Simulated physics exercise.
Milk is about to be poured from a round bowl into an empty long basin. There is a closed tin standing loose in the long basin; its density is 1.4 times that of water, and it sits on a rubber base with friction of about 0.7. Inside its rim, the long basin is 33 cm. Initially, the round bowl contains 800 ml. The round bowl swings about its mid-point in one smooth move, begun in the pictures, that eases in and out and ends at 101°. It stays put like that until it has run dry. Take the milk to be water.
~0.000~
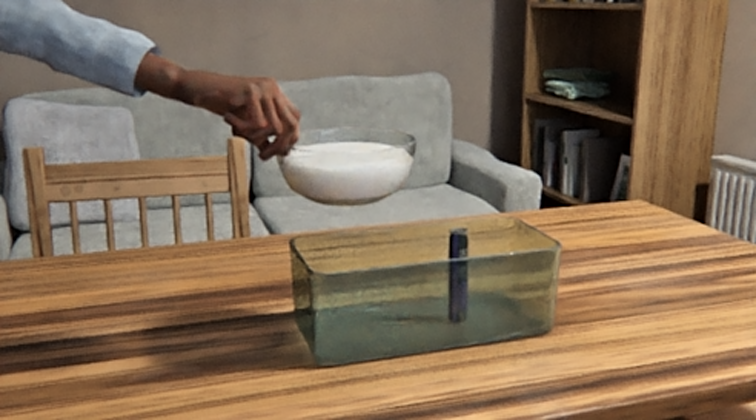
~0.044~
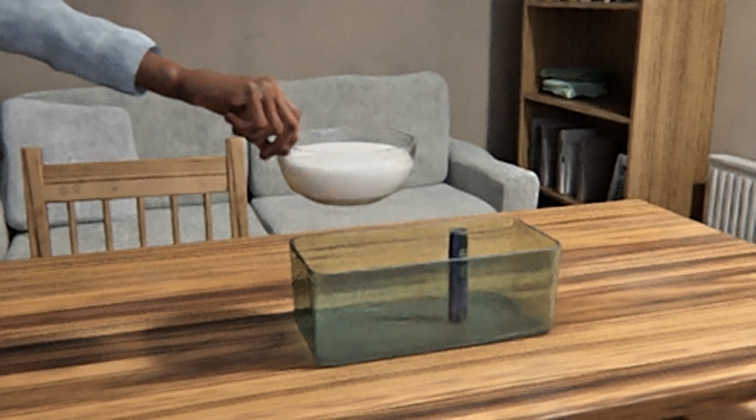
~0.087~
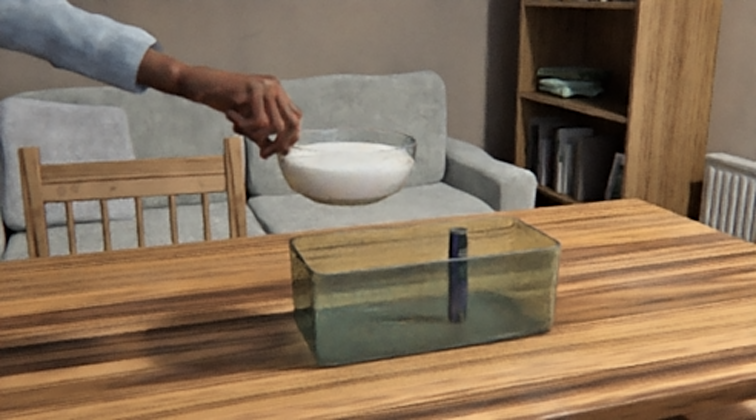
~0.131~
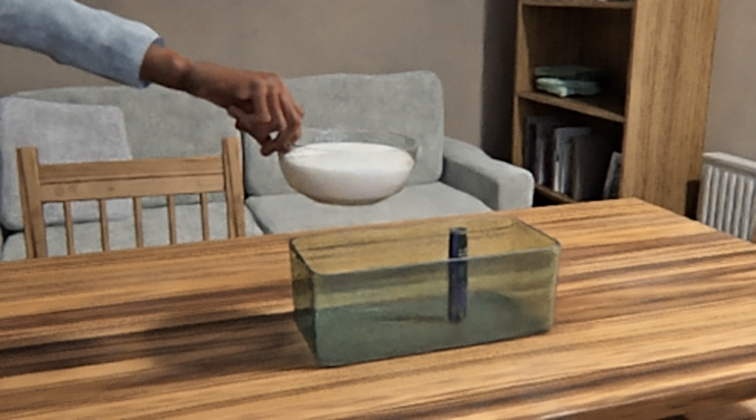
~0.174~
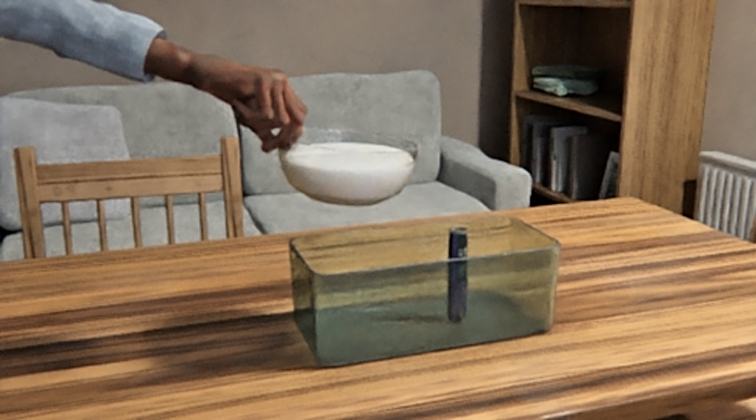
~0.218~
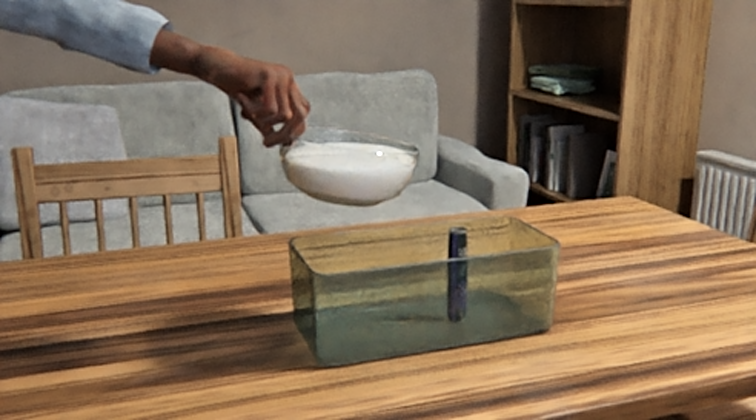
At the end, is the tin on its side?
You'll see it resist.
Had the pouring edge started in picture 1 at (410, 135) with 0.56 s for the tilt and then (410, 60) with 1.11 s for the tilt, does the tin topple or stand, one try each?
Run one: It tumbles. Run two: It does not tip.
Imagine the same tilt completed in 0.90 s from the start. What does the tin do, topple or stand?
Then the tin does not tip.
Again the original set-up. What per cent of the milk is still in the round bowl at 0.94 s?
About 5 % is still there.
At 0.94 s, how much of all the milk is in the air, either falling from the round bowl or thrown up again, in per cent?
Close to 4 in every hundred parts.
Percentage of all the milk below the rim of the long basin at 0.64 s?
18 %, give or take.
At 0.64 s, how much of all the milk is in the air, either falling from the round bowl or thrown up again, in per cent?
Some 32 per cent.
By 0.64 s the tilt is 62° and 51 per cent is still to pour; the tin stands where it began.
By 0.94 s the tilt is 95° and 5 per cent is still to pour; the tin stands where it began.
By 1.26 s the tilt is 101° and 0 per cent is still to pour; the tin stands where it began.
By 1.61 s the tilt is 101° and 0 per cent is still to pour; the tin stands where it began.
At rest the tin stands where it began.
